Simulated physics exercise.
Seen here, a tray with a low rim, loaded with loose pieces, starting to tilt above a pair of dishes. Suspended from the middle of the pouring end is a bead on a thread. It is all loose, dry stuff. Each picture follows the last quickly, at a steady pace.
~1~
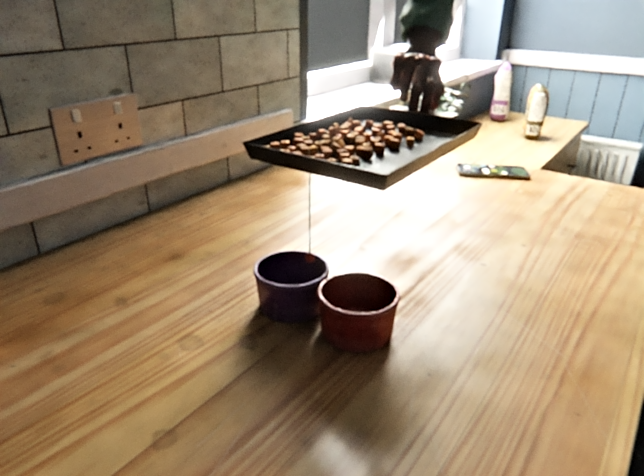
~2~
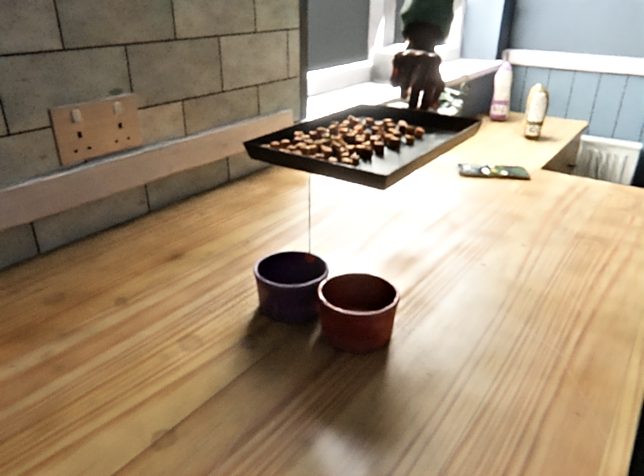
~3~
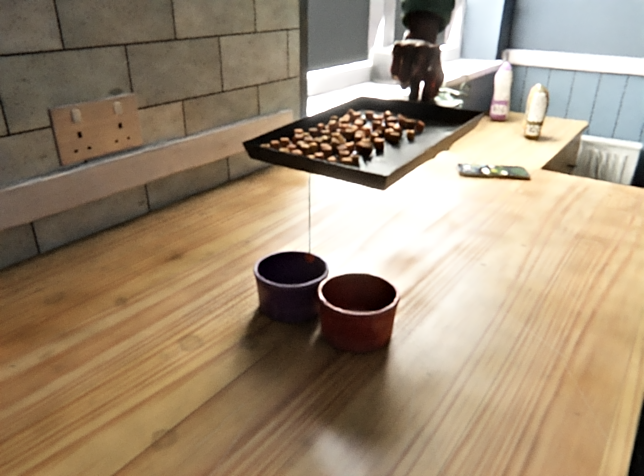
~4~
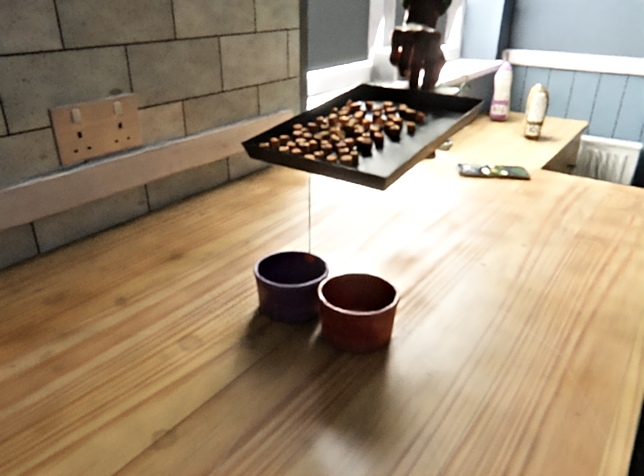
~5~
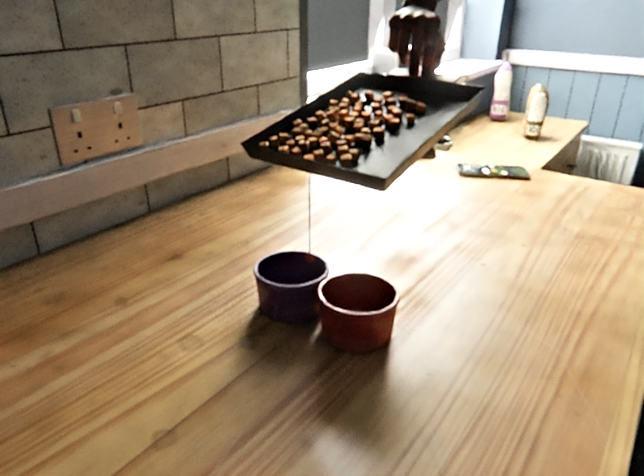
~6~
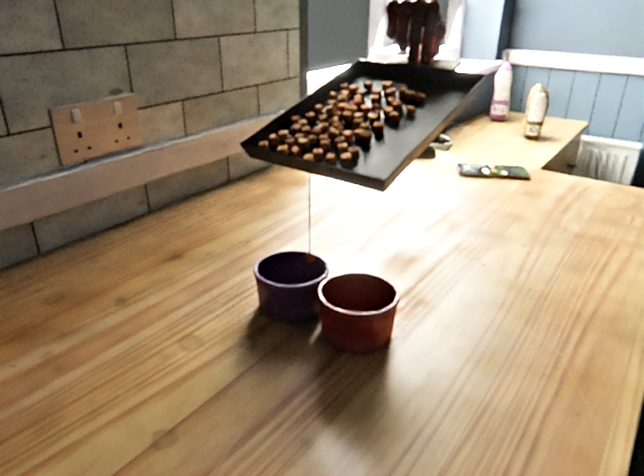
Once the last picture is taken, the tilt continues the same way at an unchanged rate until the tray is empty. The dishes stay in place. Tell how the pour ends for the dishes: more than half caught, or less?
Most gets spilled.
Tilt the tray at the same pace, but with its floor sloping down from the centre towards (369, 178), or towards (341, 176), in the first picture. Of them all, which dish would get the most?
Tilt 1: Right-side dish. Tilt 2: Right-side dish.
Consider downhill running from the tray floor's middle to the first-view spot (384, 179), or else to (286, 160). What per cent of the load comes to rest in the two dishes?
About 60 % and 10 %.
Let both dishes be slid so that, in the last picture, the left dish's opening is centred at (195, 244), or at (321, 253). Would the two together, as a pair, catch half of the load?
First try: A minority; second try: A minority.
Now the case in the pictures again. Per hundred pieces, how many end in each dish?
In the left dish 10 per cent comes to rest, in the right dish 10 per cent.
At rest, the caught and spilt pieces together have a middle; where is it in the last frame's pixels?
At about (262, 353), give or take.
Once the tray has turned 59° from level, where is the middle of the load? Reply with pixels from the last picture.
Look close to (307, 142) in the last picture.
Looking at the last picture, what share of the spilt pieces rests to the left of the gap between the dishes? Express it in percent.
It amounts to some 90 percent.
Soon after the last picture, tray tipped steeply; all on the tray.
A little later, tray tipped right over; nearly all on the tray; a small part in the right dish; a stray few outside both.
Later still, tray tipped past a quarter turn; a small part in the right dish; a small part in the left dish; most outside both.
At rest, tray tipped past a quarter turn; a small part in the right dish; a small part in the left dish; most outside both.
